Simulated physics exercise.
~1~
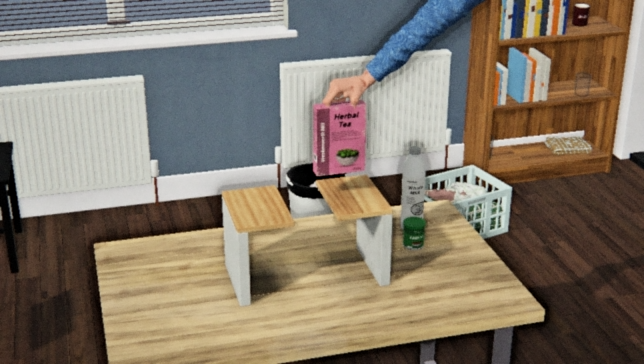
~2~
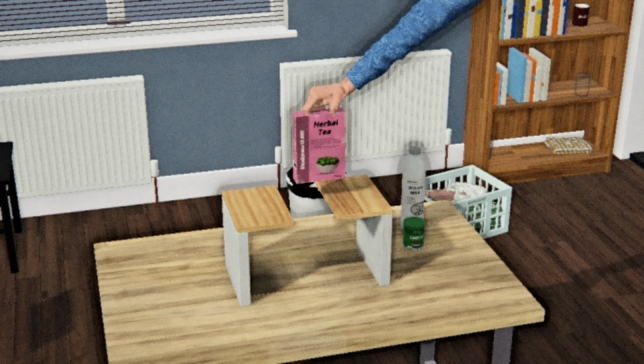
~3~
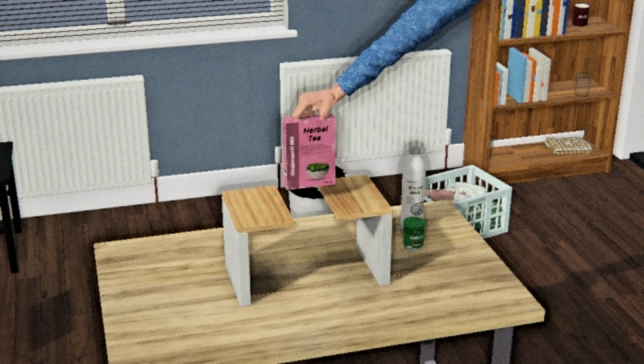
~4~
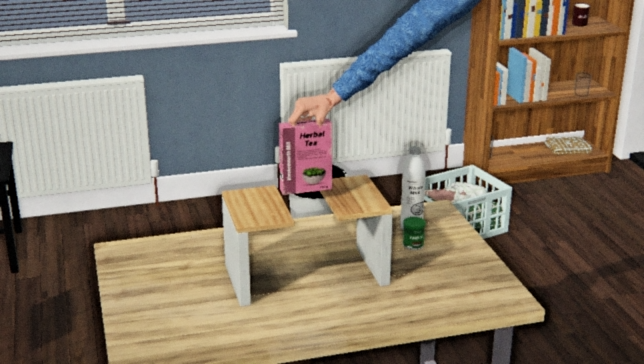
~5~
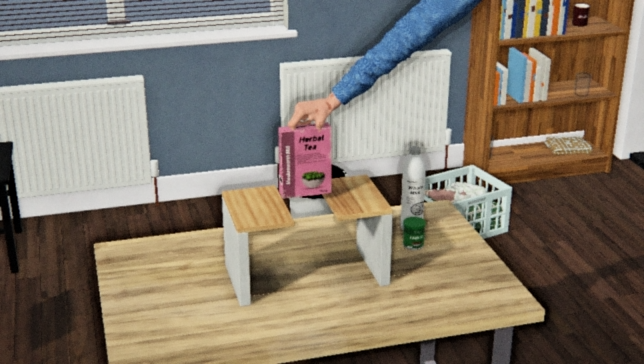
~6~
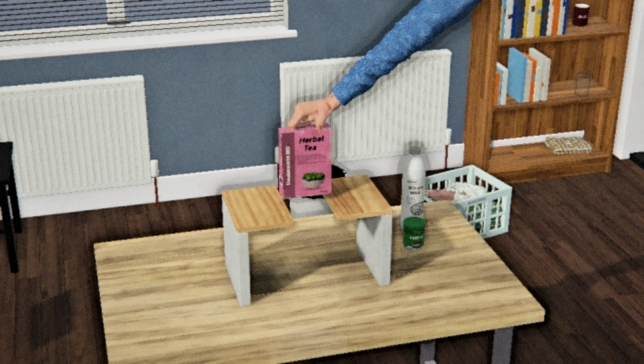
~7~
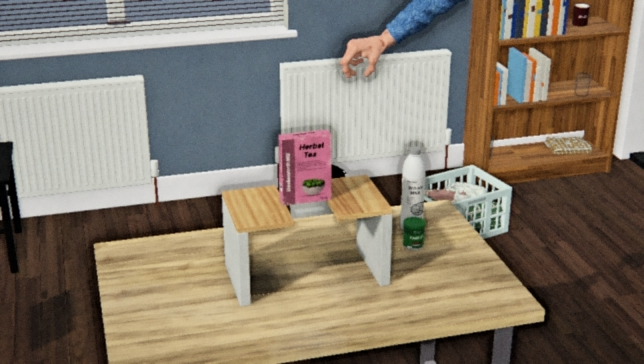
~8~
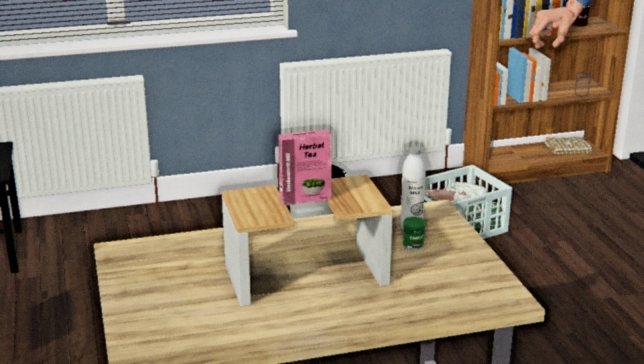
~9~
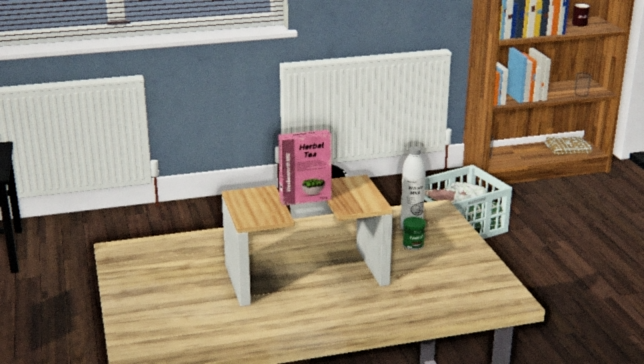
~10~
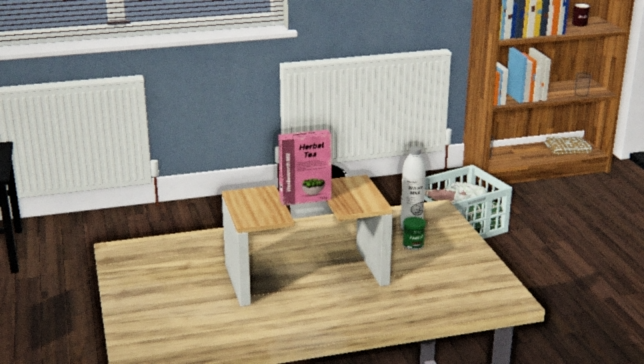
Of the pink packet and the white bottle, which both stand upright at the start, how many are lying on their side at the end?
None of them are lying down. The pink packet and the white bottle are both still upright at the end.
